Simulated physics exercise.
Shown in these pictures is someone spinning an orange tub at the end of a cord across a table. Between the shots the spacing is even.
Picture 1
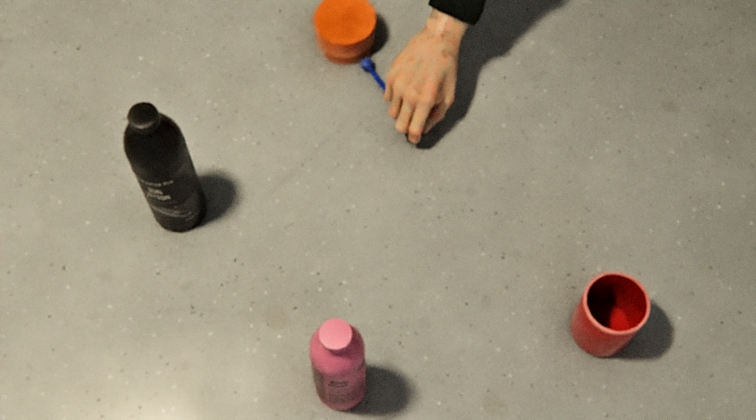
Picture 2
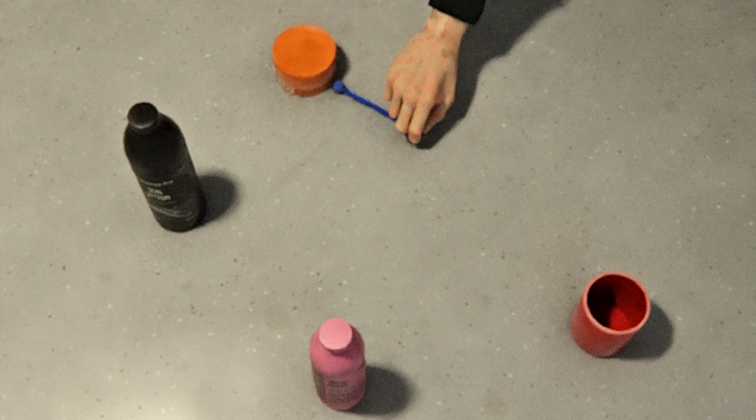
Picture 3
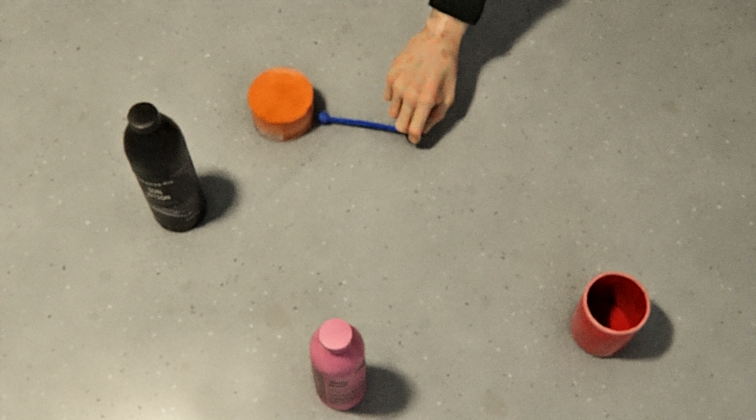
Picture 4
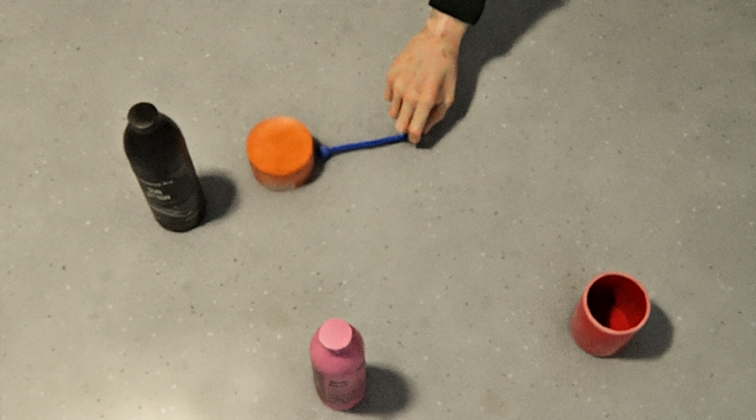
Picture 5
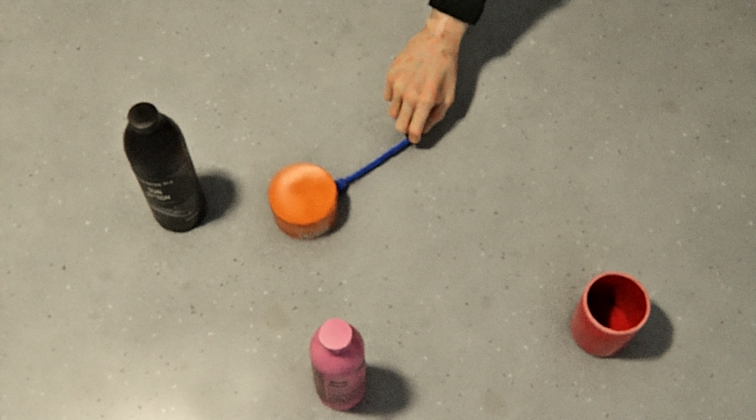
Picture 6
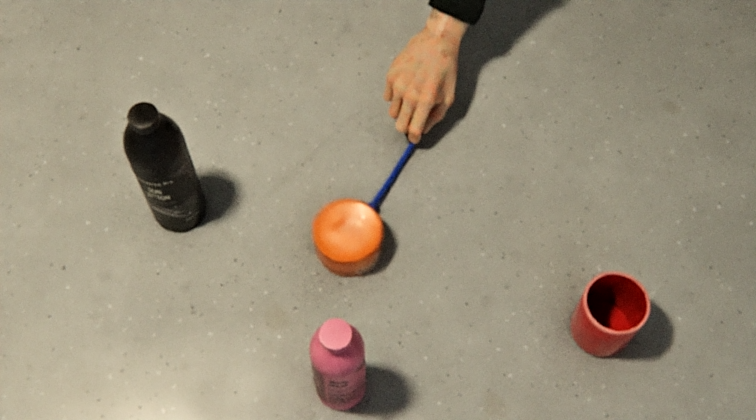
An orange tub on a blue cord swings anticlockwise around a hand, passing between two bottles.
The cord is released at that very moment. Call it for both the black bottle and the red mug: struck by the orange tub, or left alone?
Black bottle: Left alone; red mug: Struck.
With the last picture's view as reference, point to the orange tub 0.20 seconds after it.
By that time: (551, 314).
Then, 0.08 s later than the last view, tub near (459, 279).
Then, 0.20 s later than the last view, tub near (550, 313); red mug pushed aside.
Finally, tub near (555, 316); red mug pushed aside. The black bottle stays untouched and the red mug gets hit.
